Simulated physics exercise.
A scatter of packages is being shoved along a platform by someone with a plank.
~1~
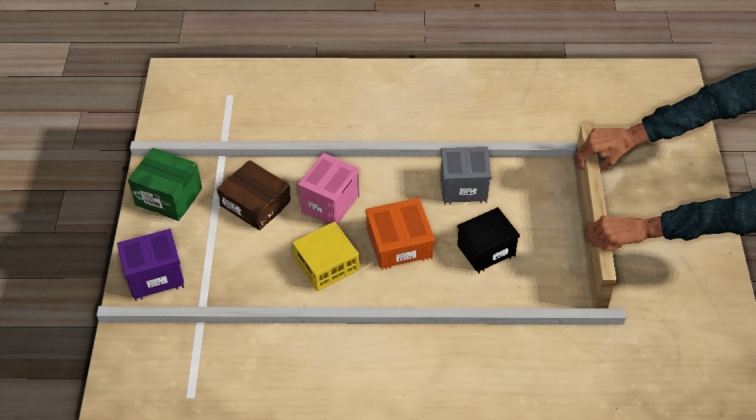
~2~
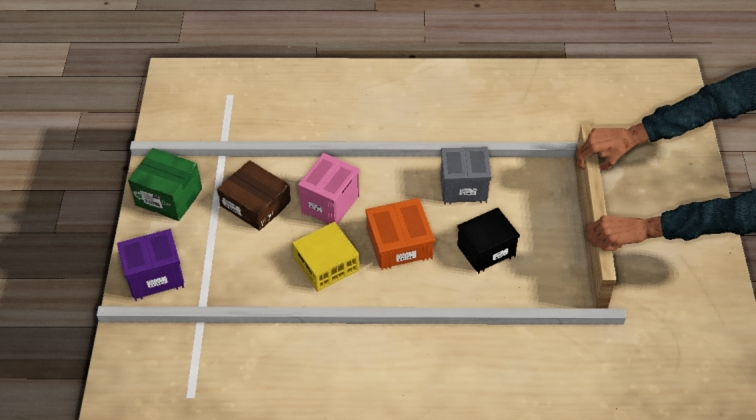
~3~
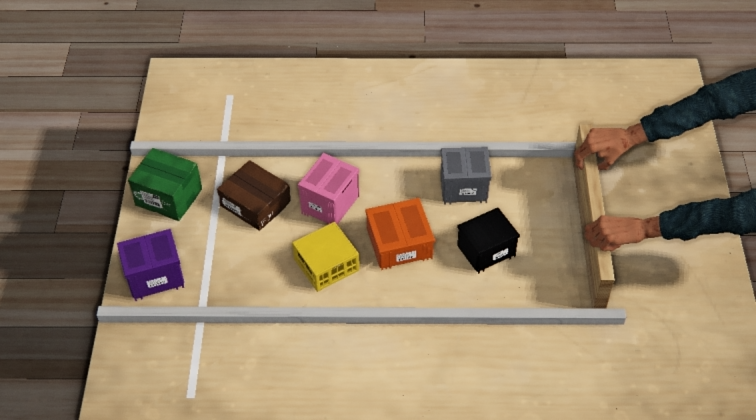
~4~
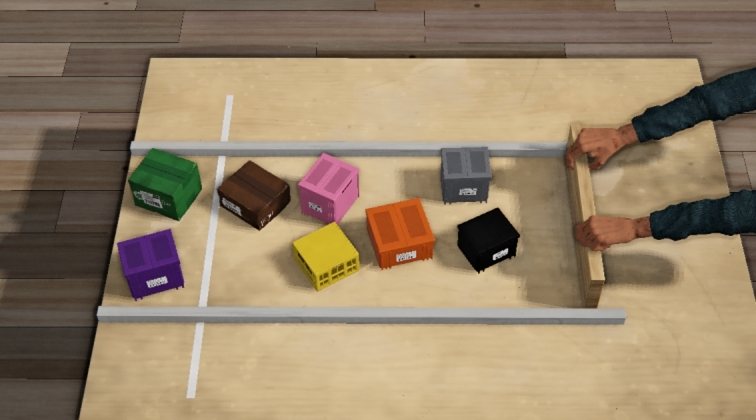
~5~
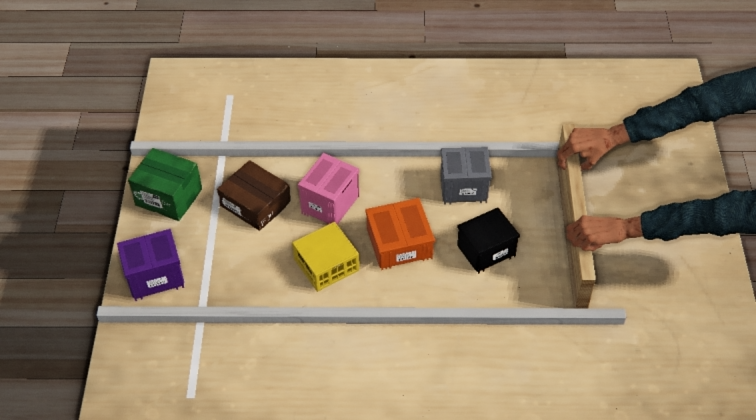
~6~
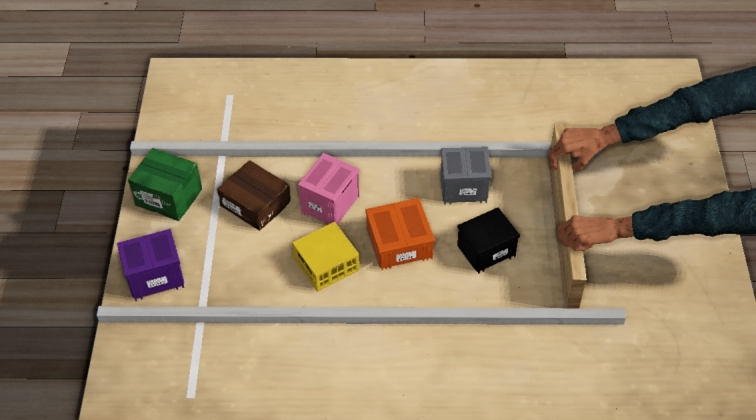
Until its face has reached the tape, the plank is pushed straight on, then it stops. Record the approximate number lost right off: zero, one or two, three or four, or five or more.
It ends with just one or a pair down.
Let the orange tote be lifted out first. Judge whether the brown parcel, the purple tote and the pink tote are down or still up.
The brown parcel goes down, the purple tote is still up and the pink tote is still up.
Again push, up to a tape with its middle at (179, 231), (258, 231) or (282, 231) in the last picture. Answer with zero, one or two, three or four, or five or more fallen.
Result per tape, in order - 5 or more / 1 or 2 / just one or two.
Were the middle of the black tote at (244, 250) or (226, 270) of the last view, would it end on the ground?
In turn it survives; holds on.
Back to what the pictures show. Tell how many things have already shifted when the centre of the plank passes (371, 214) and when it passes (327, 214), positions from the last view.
By then 6, and later 7.
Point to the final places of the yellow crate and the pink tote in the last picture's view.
I'd put one close to (177, 282) and the other close to (144, 178).
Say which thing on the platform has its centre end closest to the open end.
It's the purple tote.
Early on, none off yet; green parcel at rest near (166, 184); purple tote at rest near (152, 265); brown parcel travelled a little near (247, 193).
Finally, the number that fall off is one or two; lost, brown parcel and green parcel.
